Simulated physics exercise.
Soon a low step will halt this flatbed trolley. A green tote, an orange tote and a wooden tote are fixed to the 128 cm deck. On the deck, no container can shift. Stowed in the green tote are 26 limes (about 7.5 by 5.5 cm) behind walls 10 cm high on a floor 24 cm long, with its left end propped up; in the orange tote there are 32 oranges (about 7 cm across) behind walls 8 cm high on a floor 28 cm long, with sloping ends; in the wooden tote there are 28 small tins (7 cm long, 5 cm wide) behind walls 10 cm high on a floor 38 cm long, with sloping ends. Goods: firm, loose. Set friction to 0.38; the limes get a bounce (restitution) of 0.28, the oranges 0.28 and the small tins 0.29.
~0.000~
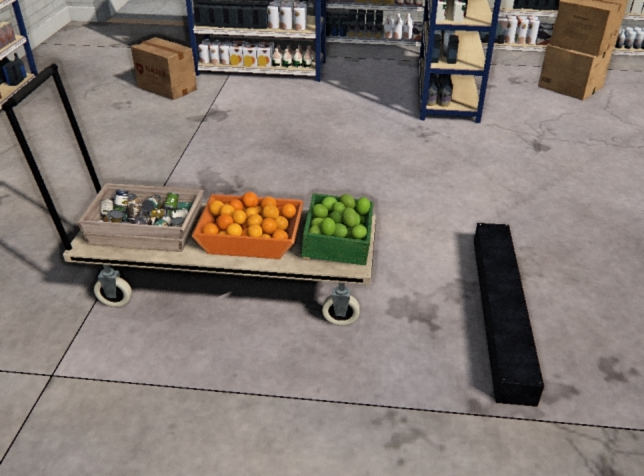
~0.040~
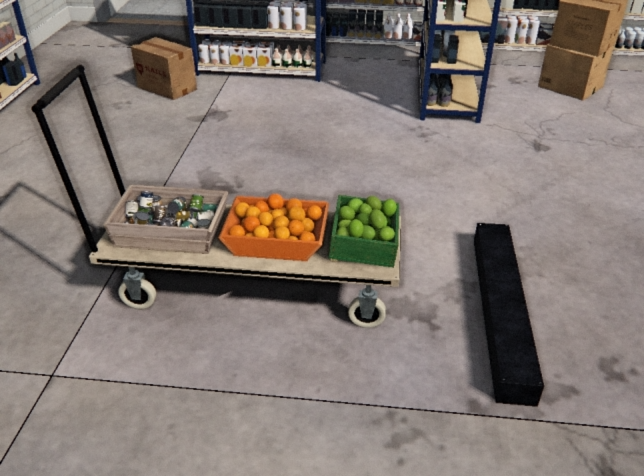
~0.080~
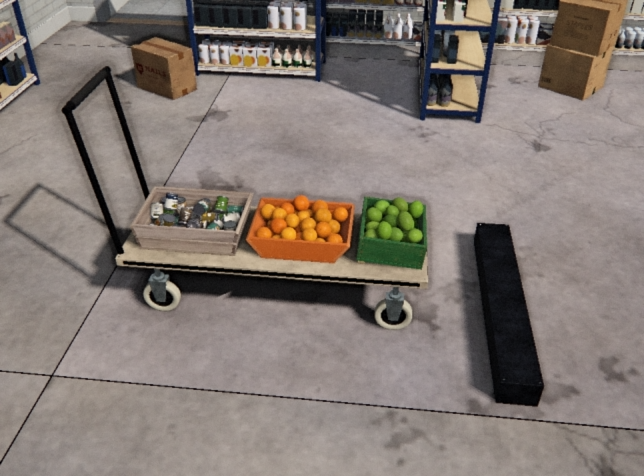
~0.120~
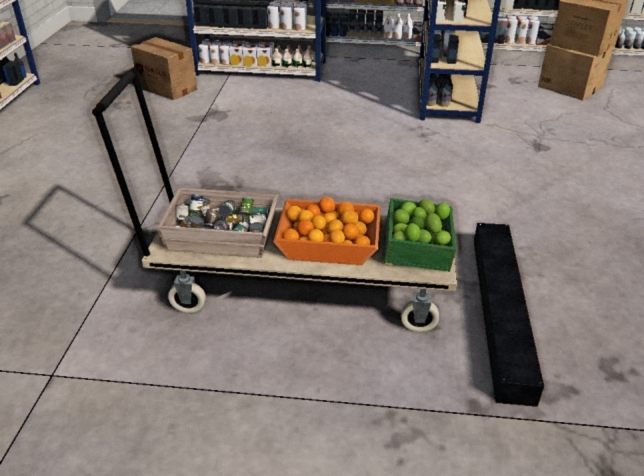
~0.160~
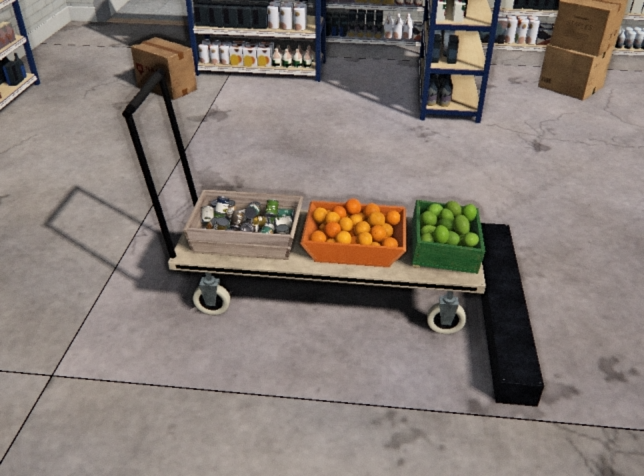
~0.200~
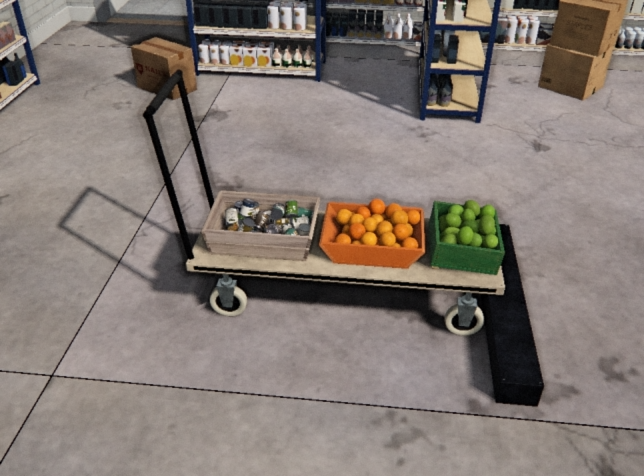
Flatbed trolley carrying a wooden tote of small tins, oranges and limes rolling right across a concrete floor to a black beam.
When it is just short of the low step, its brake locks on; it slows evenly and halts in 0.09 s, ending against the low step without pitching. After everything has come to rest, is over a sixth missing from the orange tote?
Yes.
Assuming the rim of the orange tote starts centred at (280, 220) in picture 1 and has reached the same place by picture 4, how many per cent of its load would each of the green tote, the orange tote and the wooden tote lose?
Result - green tote: 10 per cent; orange tote: 10 per cent; wooden tote: 0 per cent.
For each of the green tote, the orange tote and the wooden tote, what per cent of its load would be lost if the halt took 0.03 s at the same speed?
In that case green tote 20, orange tote 40 and wooden tote 20 per cent.
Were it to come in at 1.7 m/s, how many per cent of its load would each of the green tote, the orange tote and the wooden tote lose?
Then the green tote sheds 10 per cent of its load, the orange tote 10 per cent, and the wooden tote 0 per cent.
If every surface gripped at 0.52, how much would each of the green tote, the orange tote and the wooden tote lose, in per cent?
Green tote 20, orange tote 20, wooden tote 10 per cent.
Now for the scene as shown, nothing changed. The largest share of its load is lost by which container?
That's the orange tote.
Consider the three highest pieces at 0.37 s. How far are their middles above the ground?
Mean height: Some 58 cm.
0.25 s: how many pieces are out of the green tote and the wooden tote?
Estimate at that time - green tote 1, wooden tote 0, give or take.
After 0.25 s, 1 of 26 out of the green tote, 0 of 32 out of the orange tote and 0 of 28 out of the wooden tote.
After 0.37 s, 3 of 26 out of the green tote, 6 of 32 out of the orange tote and 0 of 28 out of the wooden tote.
After 0.60 s, 4 of 26 out of the green tote, 10 of 32 out of the orange tote and 2 of 28 out of the wooden tote.
Outcome (at 1.10 s), 4 of 26 out of the green tote, 10 of 32 out of the orange tote and 2 of 28 out of the wooden tote. Asked share, 10 of 32, 31 per cent.
